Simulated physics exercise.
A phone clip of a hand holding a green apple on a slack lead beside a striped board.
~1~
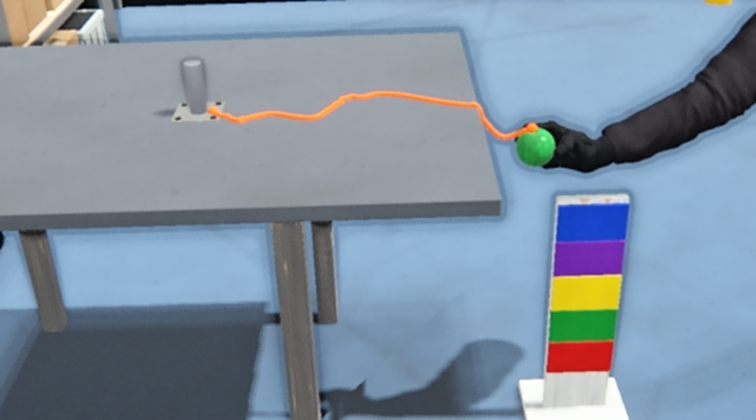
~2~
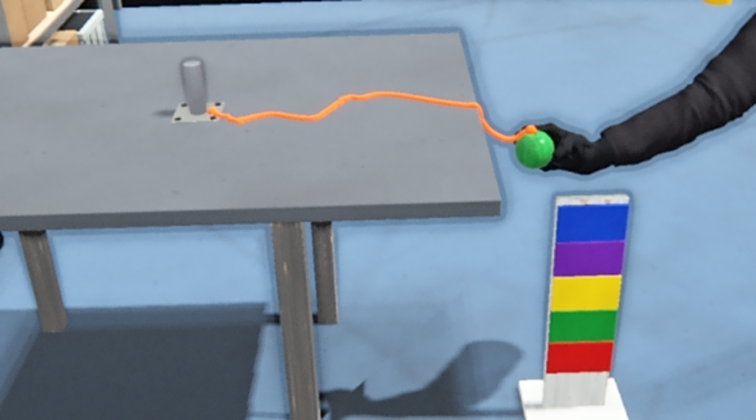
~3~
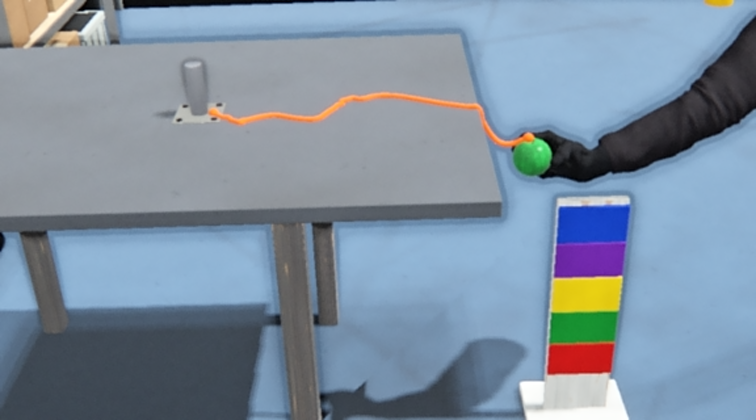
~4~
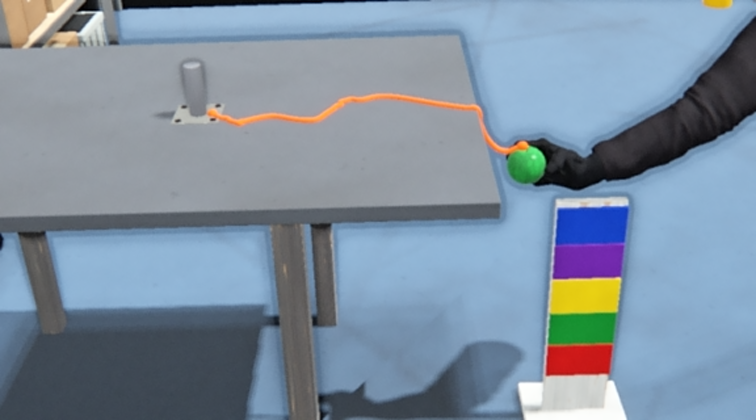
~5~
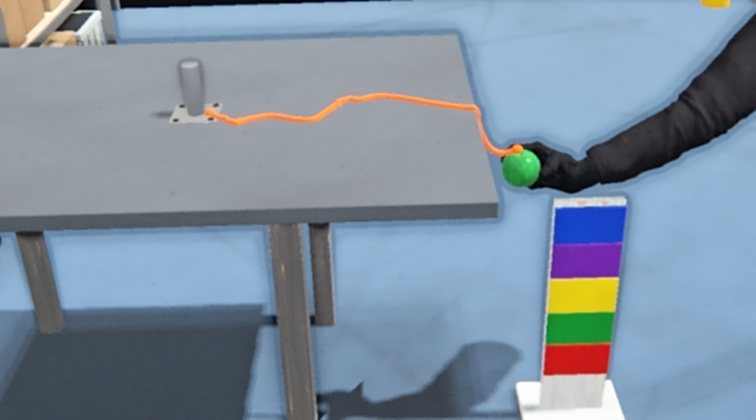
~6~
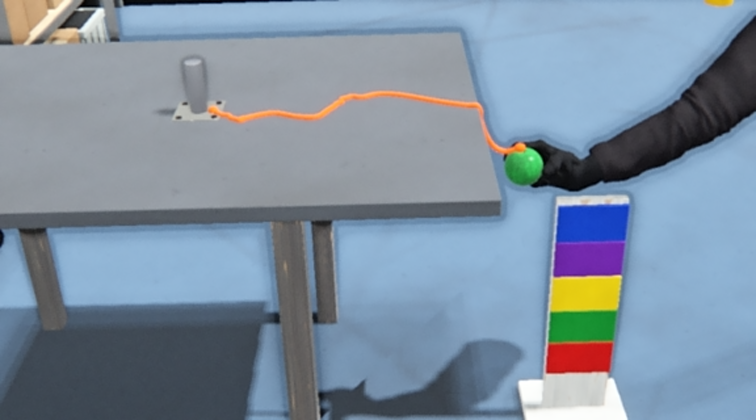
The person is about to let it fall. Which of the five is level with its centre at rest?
Its centre hangs level with the purple band.
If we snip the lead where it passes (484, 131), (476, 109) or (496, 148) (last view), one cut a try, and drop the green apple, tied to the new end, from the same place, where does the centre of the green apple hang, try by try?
About (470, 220), (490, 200) and (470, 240).
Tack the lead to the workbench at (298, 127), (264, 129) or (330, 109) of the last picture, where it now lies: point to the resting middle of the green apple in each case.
Near (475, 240), (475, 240) and (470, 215).
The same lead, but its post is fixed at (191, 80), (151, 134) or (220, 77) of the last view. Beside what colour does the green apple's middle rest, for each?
One after the other, blue; blue; purple.
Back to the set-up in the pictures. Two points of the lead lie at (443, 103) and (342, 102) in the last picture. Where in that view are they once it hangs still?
The first at (480, 144), the second at (396, 107).
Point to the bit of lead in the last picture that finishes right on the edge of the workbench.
At (413, 98), roughly.
A little later, apple near (498, 248); level with purple.
Next, apple near (447, 245); level with purple.
Later still, apple near (467, 255); level with purple.
When it is over, apple near (482, 257); level with purple. Its middle rests at the purple band.
